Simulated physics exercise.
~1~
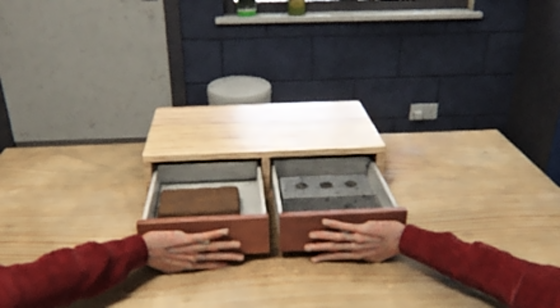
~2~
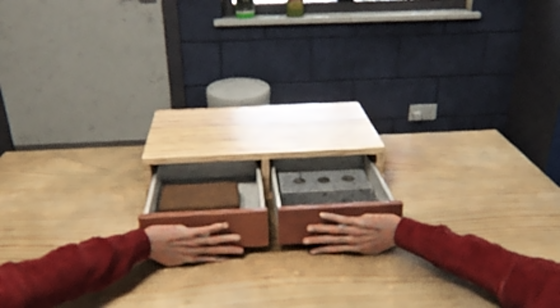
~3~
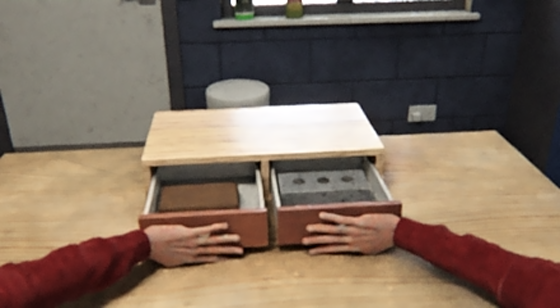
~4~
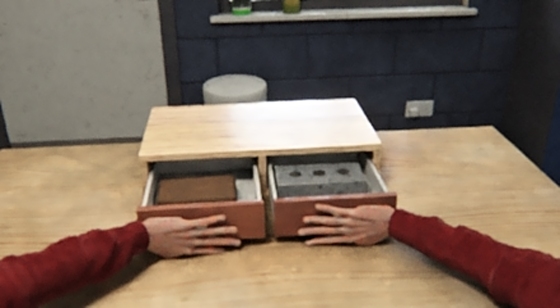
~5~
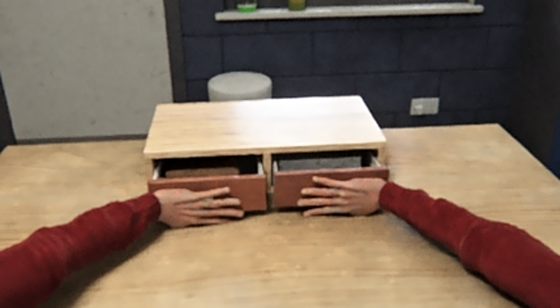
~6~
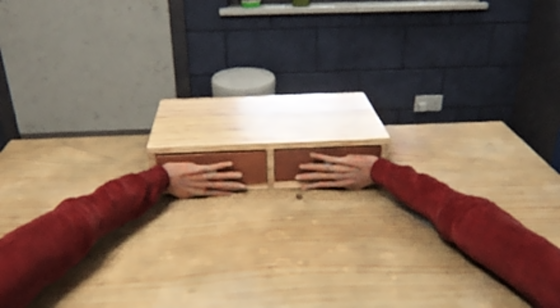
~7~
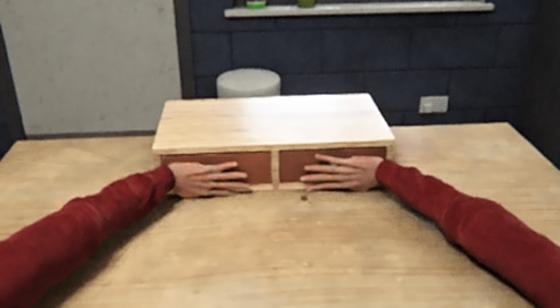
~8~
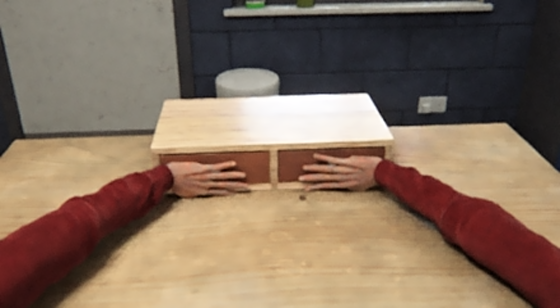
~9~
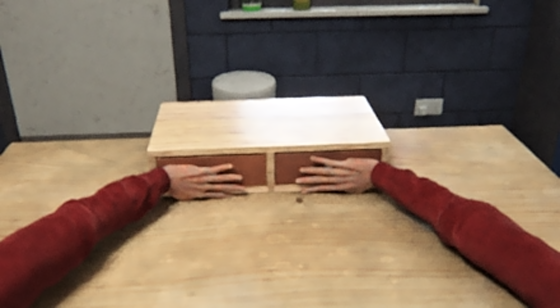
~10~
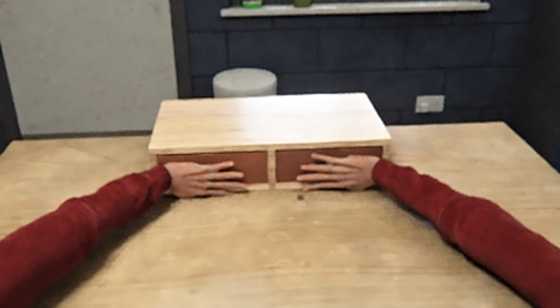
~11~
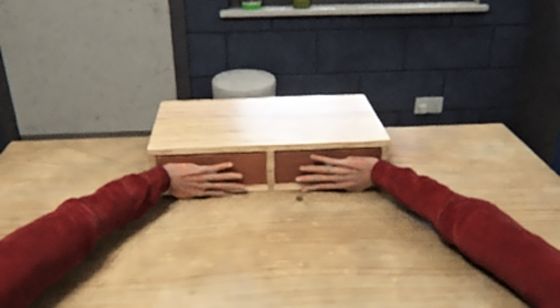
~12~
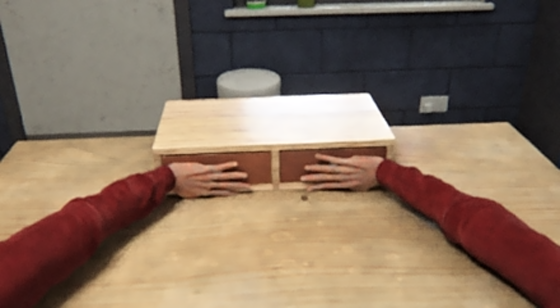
Two hands push both open drawers, holding a brown block and grey brick, fully closed.
